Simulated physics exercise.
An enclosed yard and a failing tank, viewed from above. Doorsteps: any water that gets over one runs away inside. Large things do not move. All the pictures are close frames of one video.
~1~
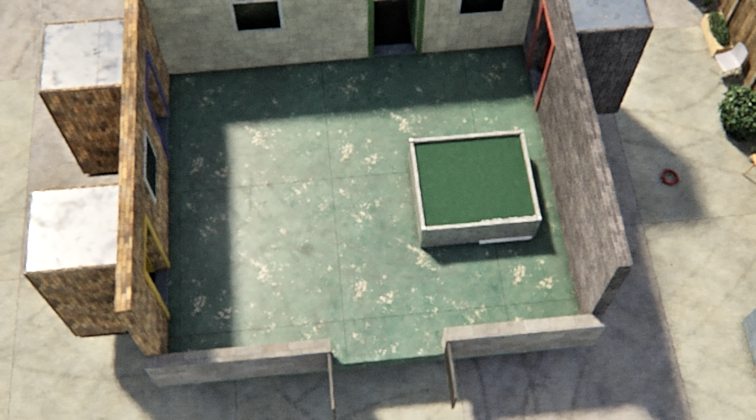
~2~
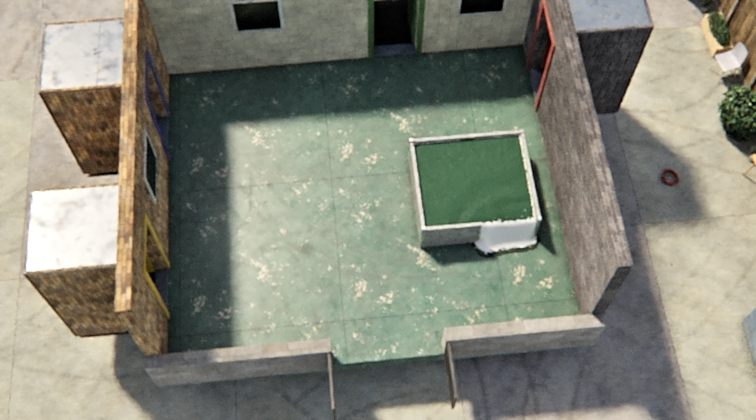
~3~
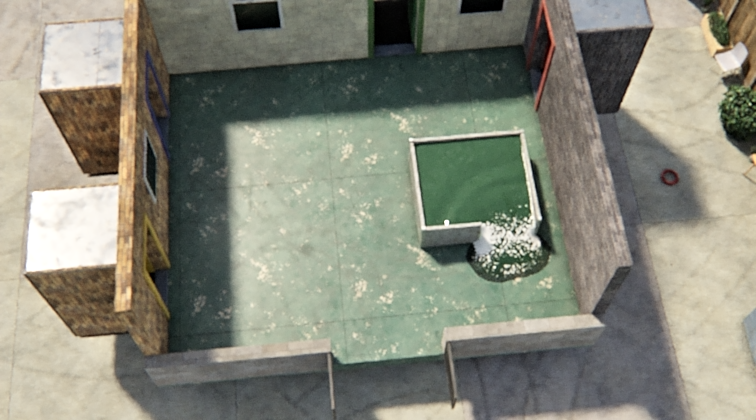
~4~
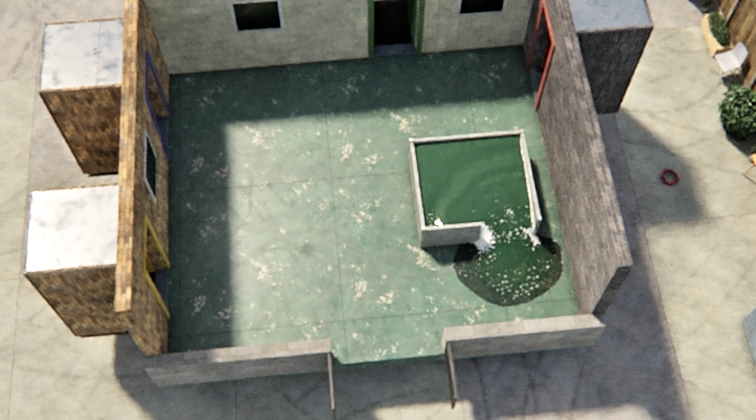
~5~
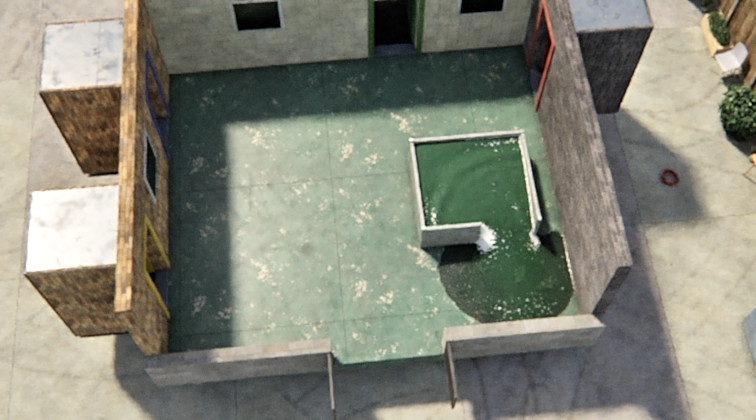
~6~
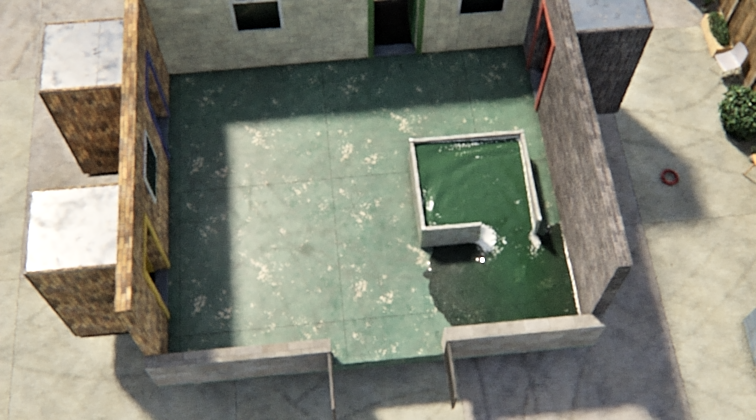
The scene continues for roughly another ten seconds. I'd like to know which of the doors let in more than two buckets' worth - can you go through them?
Sure: The green door does not; the blue door does not; the yellow door lets in more; the red door does not.
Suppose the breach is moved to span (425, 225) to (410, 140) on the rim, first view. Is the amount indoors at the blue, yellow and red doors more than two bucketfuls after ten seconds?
Here's how it turns out: The blue door surpasses the limit, the yellow door surpasses the limit, and the red door fails to reach the limit.
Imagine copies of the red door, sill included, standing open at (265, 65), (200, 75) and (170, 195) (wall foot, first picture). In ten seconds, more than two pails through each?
Taking them as listed, the first doesn't reach the limit, the second doesn't reach the limit and the third doesn't reach the limit.
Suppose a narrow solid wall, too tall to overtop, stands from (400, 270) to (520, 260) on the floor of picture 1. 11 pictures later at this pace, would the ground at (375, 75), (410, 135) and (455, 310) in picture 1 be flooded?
Log, spots one to three: Spared; spared; swamped.
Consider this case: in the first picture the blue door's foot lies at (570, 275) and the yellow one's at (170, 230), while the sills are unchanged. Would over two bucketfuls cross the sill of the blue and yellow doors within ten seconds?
The blue door passes that mark; the yellow door floods.
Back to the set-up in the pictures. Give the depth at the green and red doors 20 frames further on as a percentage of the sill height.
First around 0 percent, second around 0 percent.
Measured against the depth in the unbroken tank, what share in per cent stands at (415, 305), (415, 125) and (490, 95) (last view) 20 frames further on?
Respectively 16, 0 and 0 per cent.
A moment on, water covers 10 % of the floor; the green door not reached, the blue door not reached, the yellow door not reached, the red door not reached.
Next, water covers 15 % of the floor; the green door not reached, the blue door not reached, the yellow door not reached, the red door not reached.
Then, water covers 35 % of the floor; the green door not reached, the blue door not reached, the yellow door not reached, the red door not reached.
Later, water covers 65 % of the floor; the green door not reached, the blue door wet at the sill, nothing in, the yellow door over two buckets in, the red door wet at the sill, nothing in.
In the end, water covers 85 % of the floor; the green door wet at the sill, nothing in, the blue door wet at the sill, nothing in, the yellow door far over two buckets in, the red door wet at the sill, nothing in.
